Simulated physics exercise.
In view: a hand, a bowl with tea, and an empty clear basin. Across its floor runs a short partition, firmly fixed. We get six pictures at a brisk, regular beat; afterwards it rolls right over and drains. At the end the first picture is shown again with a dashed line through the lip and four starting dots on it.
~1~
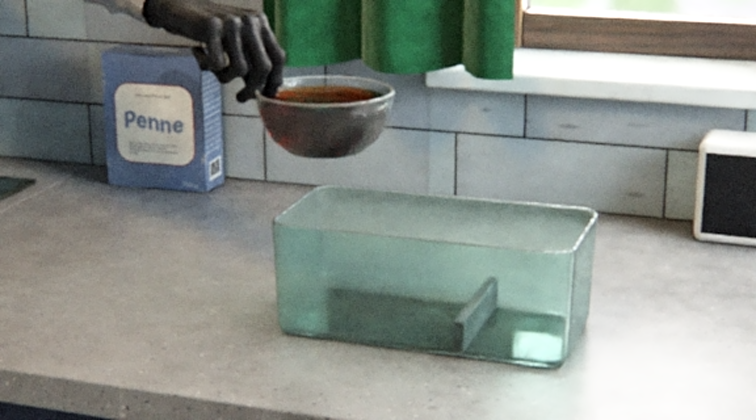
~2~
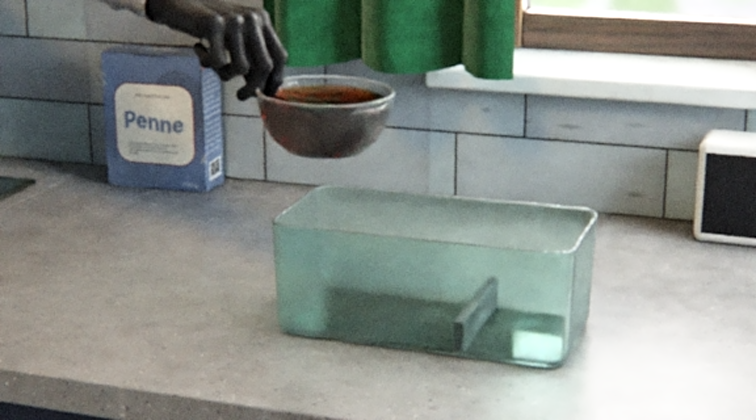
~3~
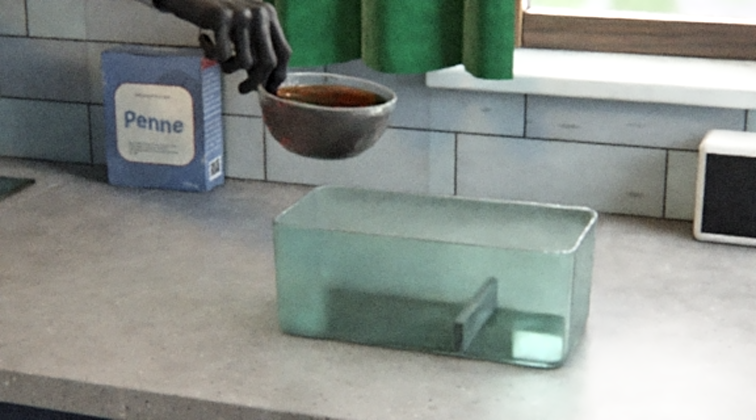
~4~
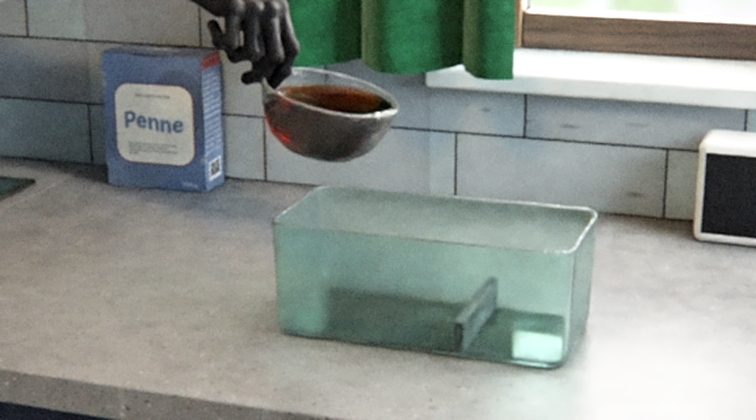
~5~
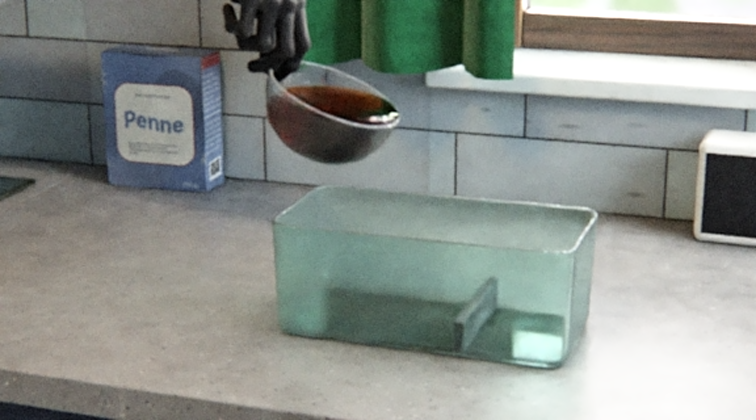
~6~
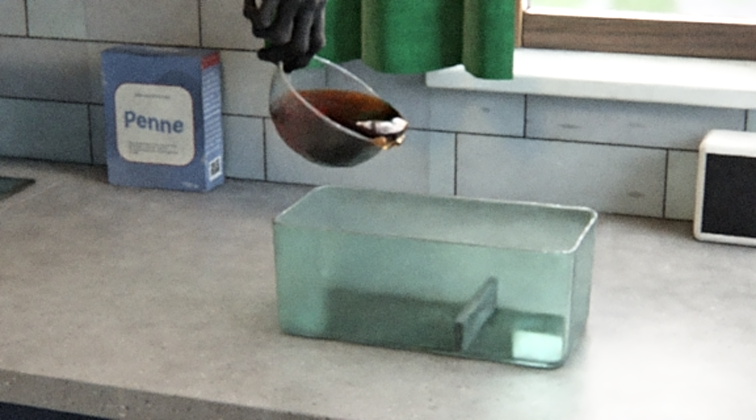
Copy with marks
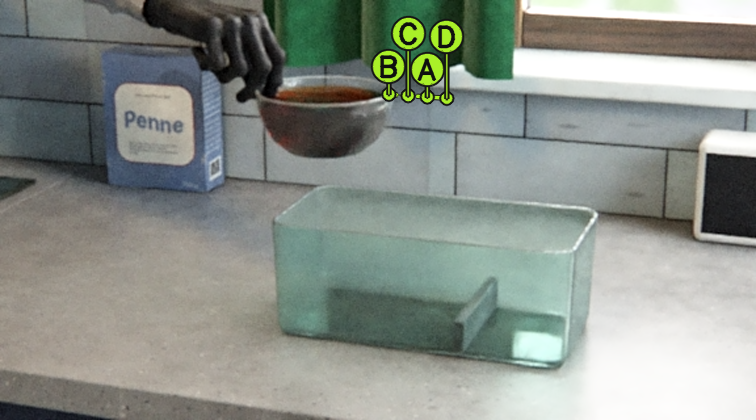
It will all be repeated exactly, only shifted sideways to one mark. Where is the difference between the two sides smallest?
I would pick place D.
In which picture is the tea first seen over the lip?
Picture 5.
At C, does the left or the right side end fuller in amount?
More ends on the left.
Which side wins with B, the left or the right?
The left one.
On the marked copy, A at (427, 97); B at (388, 94); C at (408, 95); D at (446, 98).
With A, about 64 % ends left of the wall and 34 % right of it.
With B, about 81 % ends left of the wall and 18 % right of it.
With C, about 82 % ends left of the wall and 16 % right of it.
With D, about 49 % ends left of the wall and 49 % right of it.
